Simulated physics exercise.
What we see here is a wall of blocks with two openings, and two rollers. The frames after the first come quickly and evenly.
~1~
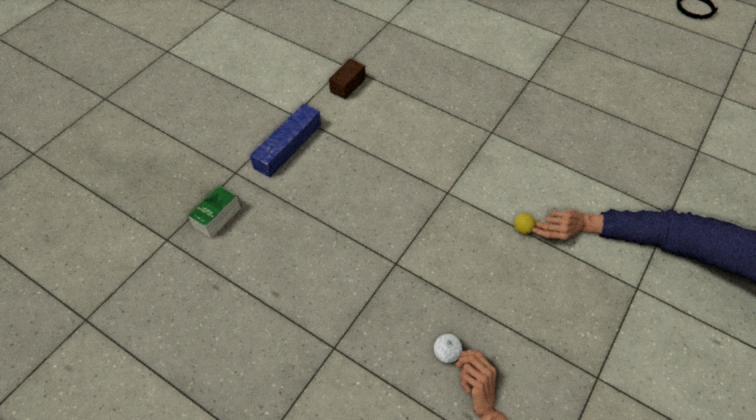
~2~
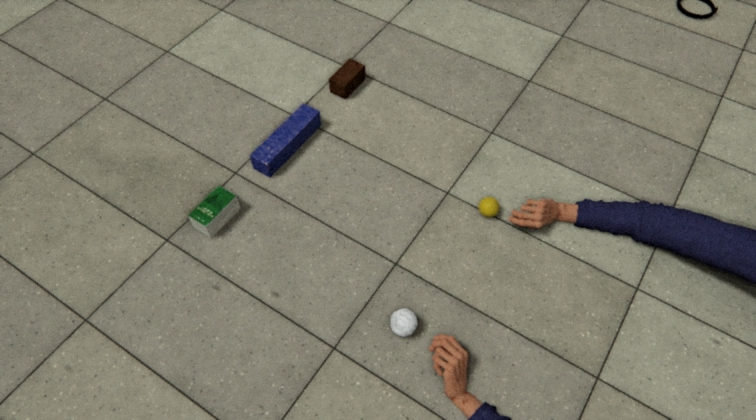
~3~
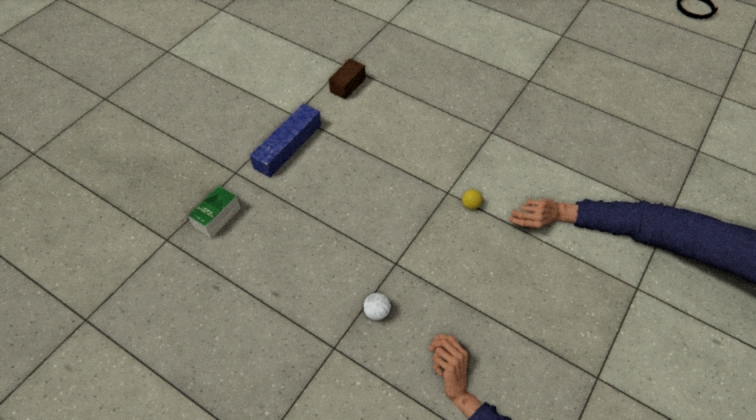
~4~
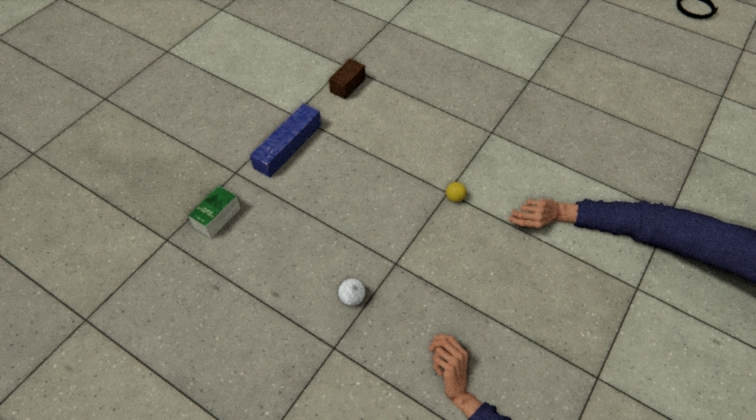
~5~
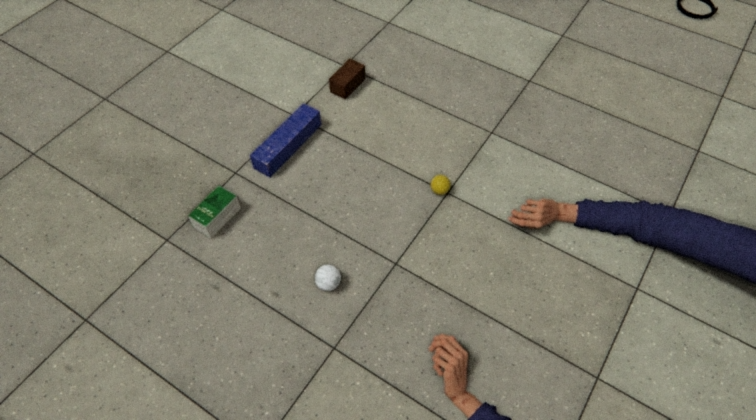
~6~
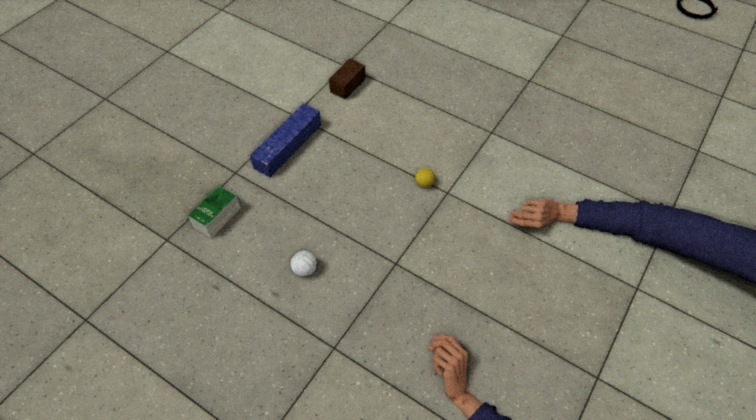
Two hands release a yellow ball and a white ball, which roll leftward across tiles.
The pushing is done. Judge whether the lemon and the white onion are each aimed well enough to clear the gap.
Lemon: Hit; white onion: Hit.
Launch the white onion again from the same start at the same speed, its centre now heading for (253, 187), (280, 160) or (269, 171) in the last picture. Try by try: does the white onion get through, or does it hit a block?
First target: It clears the blocks. Second: It is blocked. Third: It is blocked.
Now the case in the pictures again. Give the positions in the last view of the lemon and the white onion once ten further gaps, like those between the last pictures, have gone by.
The first one sits near (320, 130), while the second sits near (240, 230).
Then, 0.24 s past the last view, lemon heading on near (367, 151); white onion coming back near (235, 222).
Finally, the lemon is stopped, near (327, 136); the white onion is stopped, near (244, 231).
